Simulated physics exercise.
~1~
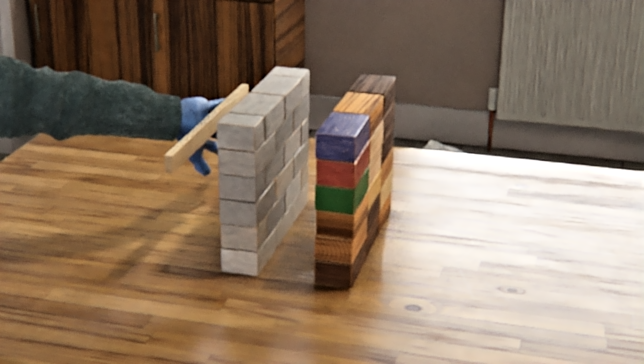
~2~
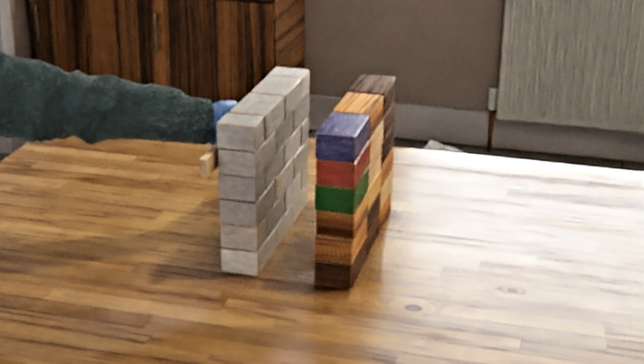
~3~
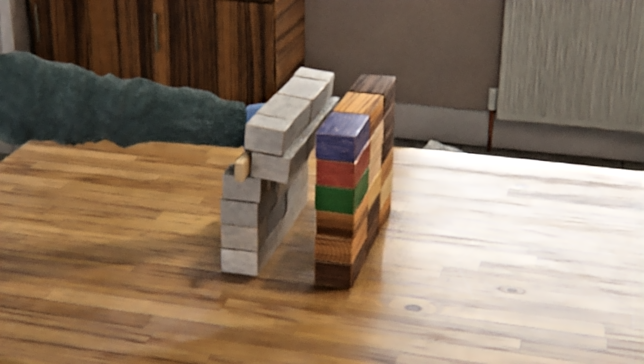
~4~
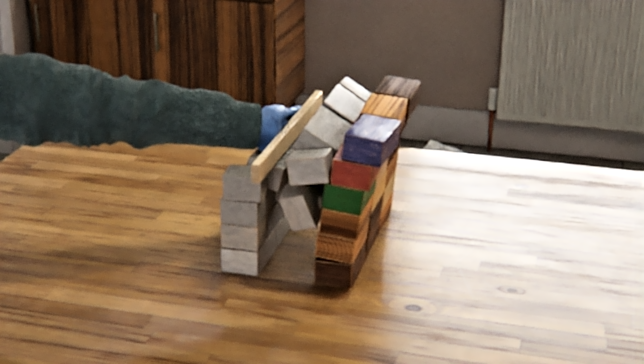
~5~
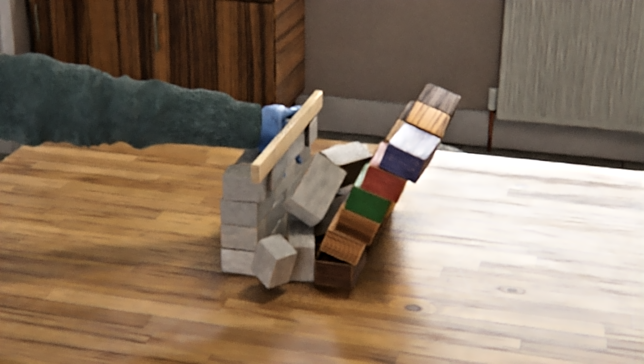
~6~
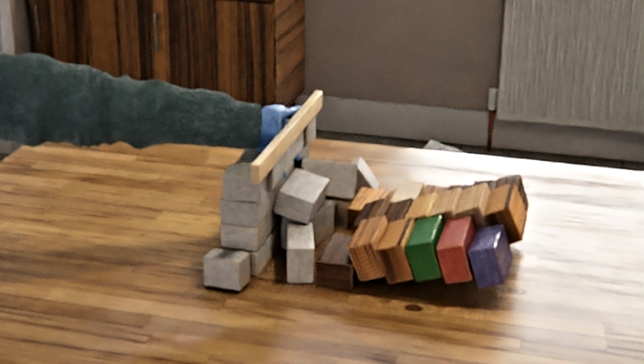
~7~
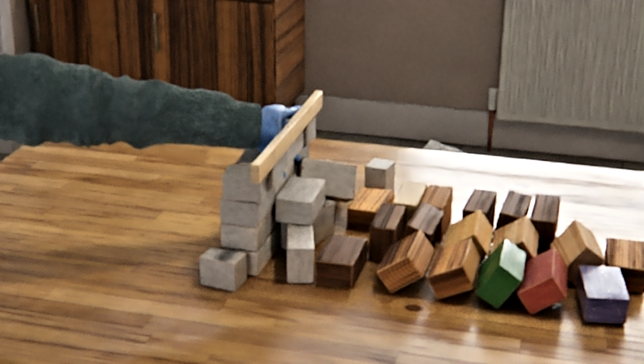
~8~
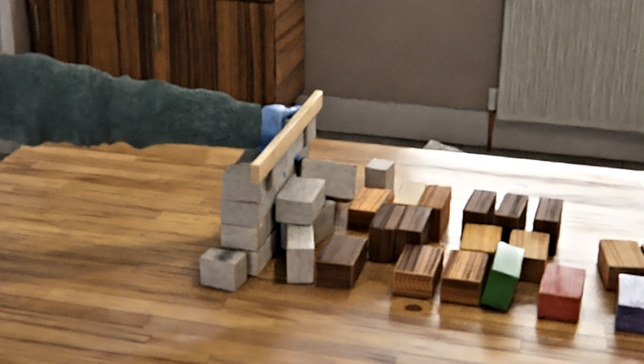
A gloved hand pushes a batten through a grey block wall, toppling the colourful wall beside it.
